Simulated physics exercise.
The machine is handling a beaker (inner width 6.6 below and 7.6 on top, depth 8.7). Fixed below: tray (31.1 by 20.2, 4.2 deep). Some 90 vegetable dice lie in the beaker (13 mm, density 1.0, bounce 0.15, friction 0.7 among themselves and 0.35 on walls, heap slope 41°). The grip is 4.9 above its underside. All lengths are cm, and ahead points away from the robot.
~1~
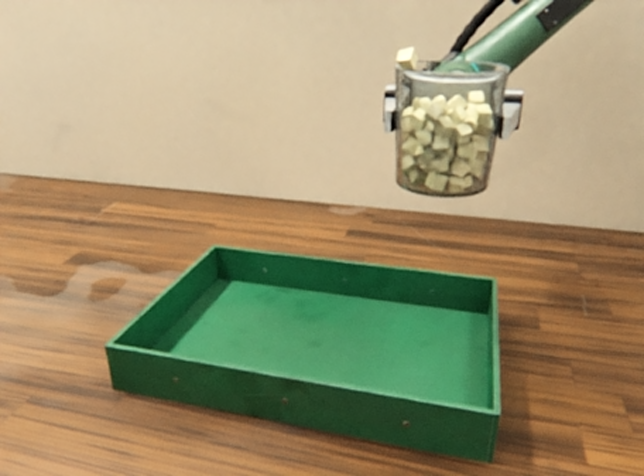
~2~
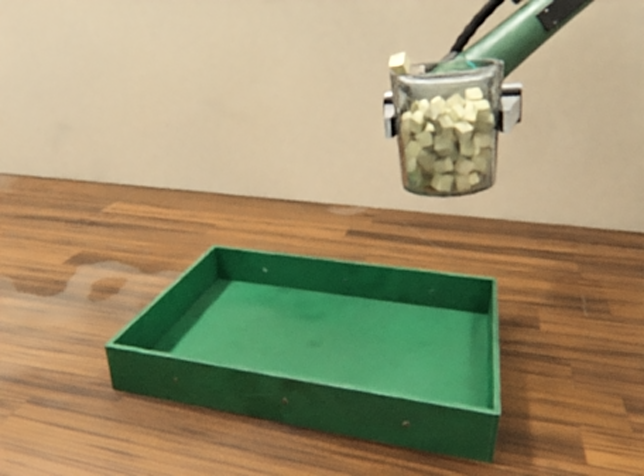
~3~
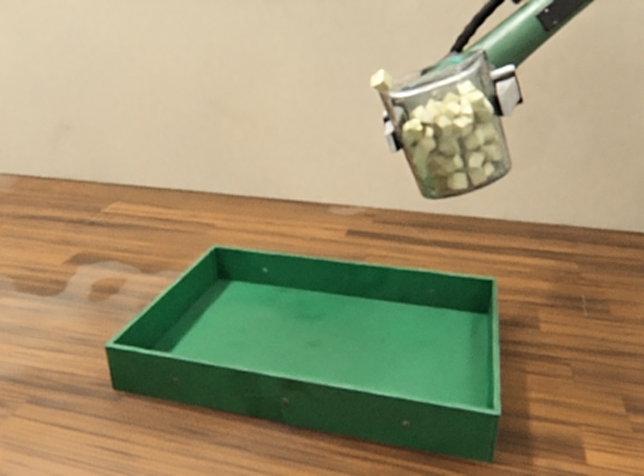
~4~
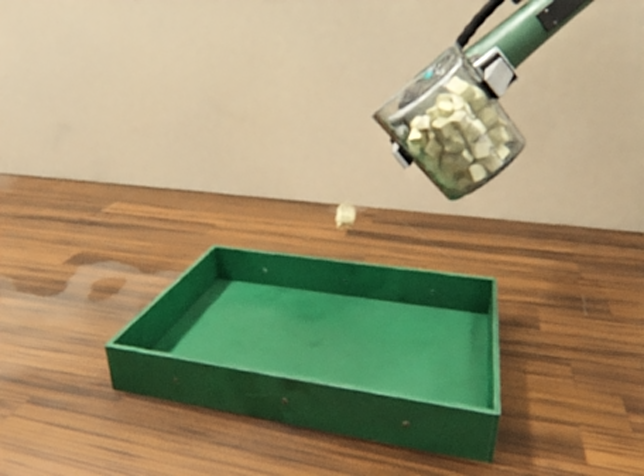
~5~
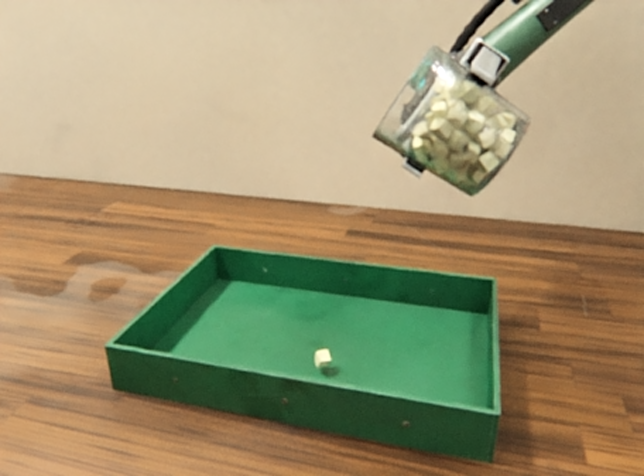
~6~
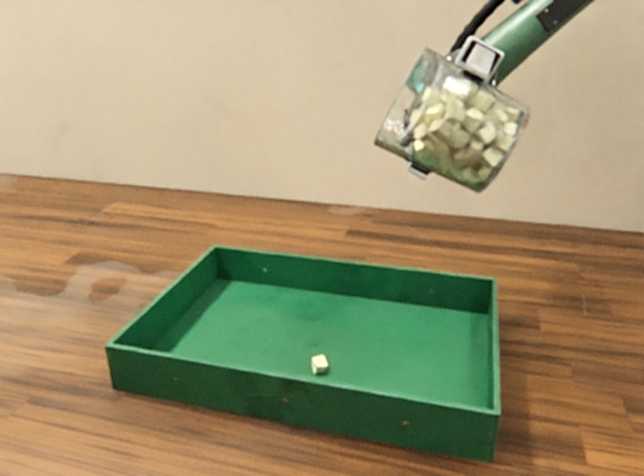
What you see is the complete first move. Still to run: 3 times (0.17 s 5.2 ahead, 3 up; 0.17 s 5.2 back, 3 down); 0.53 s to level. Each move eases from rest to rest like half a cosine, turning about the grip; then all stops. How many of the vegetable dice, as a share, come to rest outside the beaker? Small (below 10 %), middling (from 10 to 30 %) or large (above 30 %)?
Share outside the beaker: Large (above 30 %).
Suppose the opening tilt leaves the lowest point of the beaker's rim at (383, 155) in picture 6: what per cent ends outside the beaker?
Some 85 per cent.
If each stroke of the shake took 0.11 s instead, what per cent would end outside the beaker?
It would be near 100 per cent.
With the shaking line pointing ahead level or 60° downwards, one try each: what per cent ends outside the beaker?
Some 20 and 0 per cent.
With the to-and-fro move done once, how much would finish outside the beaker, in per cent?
In that case some 20 per cent.
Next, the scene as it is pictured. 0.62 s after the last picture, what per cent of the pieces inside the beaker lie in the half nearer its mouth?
Some 70 per cent.
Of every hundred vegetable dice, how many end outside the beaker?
Roughly 45 per cent.
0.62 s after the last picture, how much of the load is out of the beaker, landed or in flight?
Some 30 per cent.
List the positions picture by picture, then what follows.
In the first frame, beaker middle at (446, 129), level; upper third of the load around (446, 119), from x 405 to 485, top at y 60; 91 in the beaker.
In the second frame, beaker middle at (447, 129), tilted 6° forward; upper third of the load around (450, 119), from x 400 to 485, top at y 65.
In the third frame, beaker middle at (449, 129), tilted 22° forward; upper third of the load around (454, 118), from x 380 to 495, top at y 80; 90 in the beaker, 1 in flight or on a rim.
In the fourth frame, beaker middle at (451, 127), tilted 43° forward; upper third of the load around (461, 116), from x 345 to 505, top at y 90; 90 in the beaker, 1 in flight or on a rim.
In the fifth frame, beaker middle at (453, 126), tilted 59° forward; upper third of the load around (461, 110), from x 320 to 510, top at y 90; 90 in the beaker, 1 in the tray.
In the sixth frame, beaker middle at (453, 125), tilted 65° forward; upper third of the load around (465, 111), from x 320 to 510, top at y 90; 90 in the beaker, 1 in the tray.
Then, 0.62 s later, tilted 65° forward, highest piece 24 above the table; 65 in the beaker, 16 in the tray, 10 in flight or on a rim.
Then, 1.24 s later, tilted 41° forward, highest piece 23 above the table; 49 in the beaker, 42 in the tray.
Then, 1.75 s later, level, highest piece 25 above the table; 49 in the beaker, 42 in the tray.
Then, 2.80 s later, level, highest piece 23 above the table; 49 in the beaker, 42 in the tray.
At rest, 49 in the beaker, 42 in the tray. That is 46 % outside the beaker.
